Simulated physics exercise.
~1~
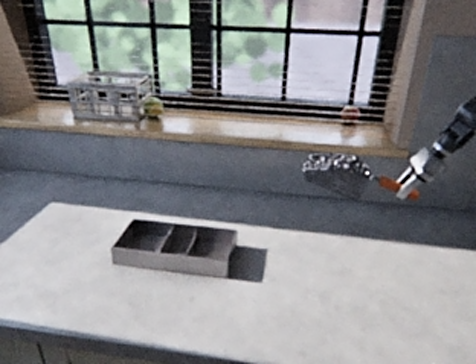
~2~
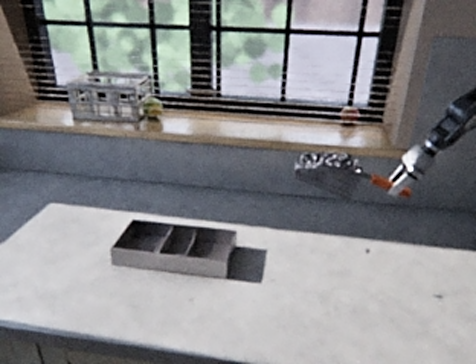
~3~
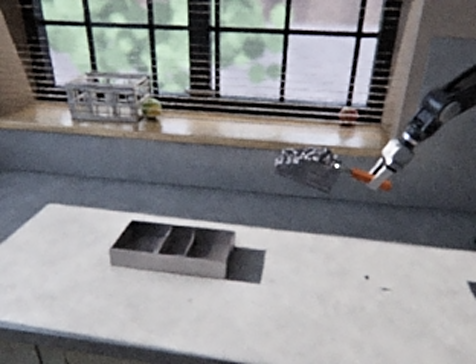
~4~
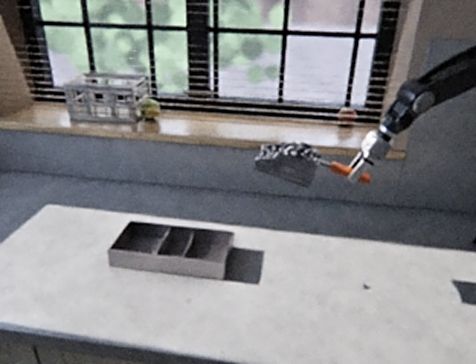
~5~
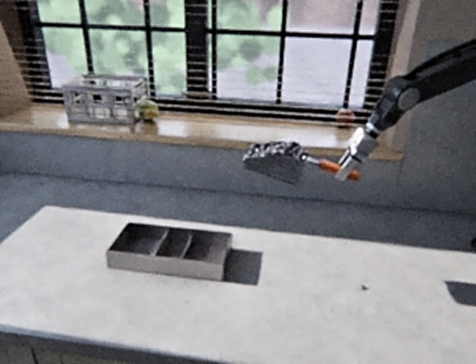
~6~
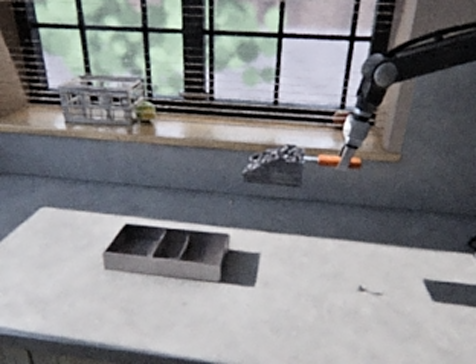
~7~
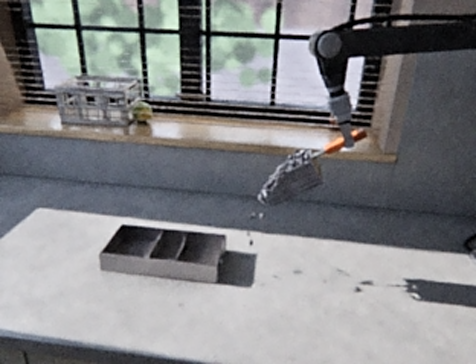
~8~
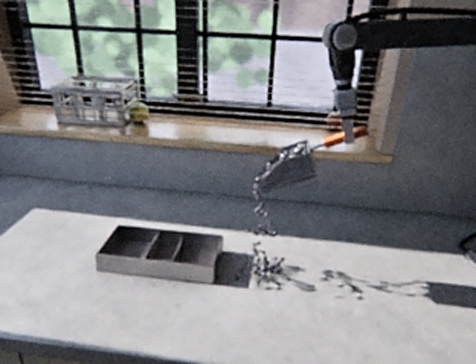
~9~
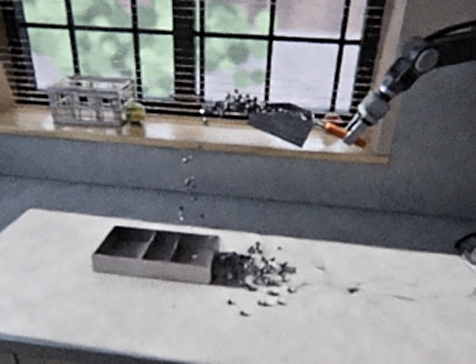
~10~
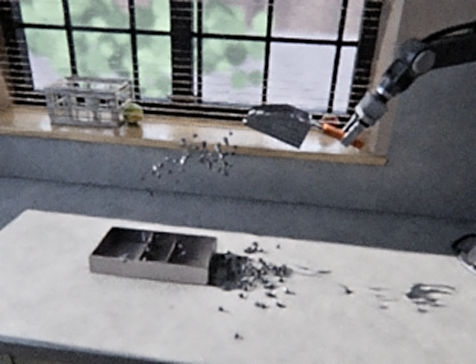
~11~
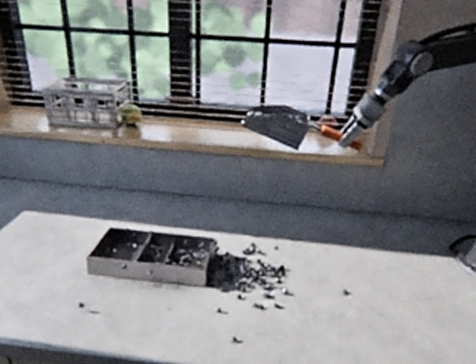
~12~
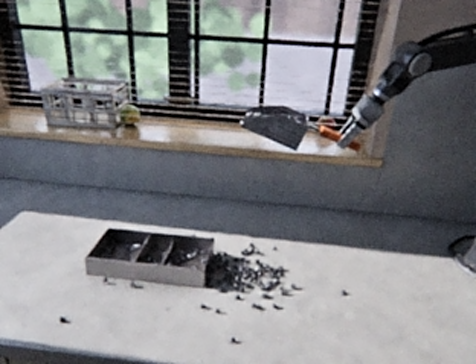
On a pale table top below a window, a robot arm carried a scoop of small dark pebbles left, tipped it and flung some toward a divided tray; many scattered beside it, some landed inside, and plenty stayed on the scoop.
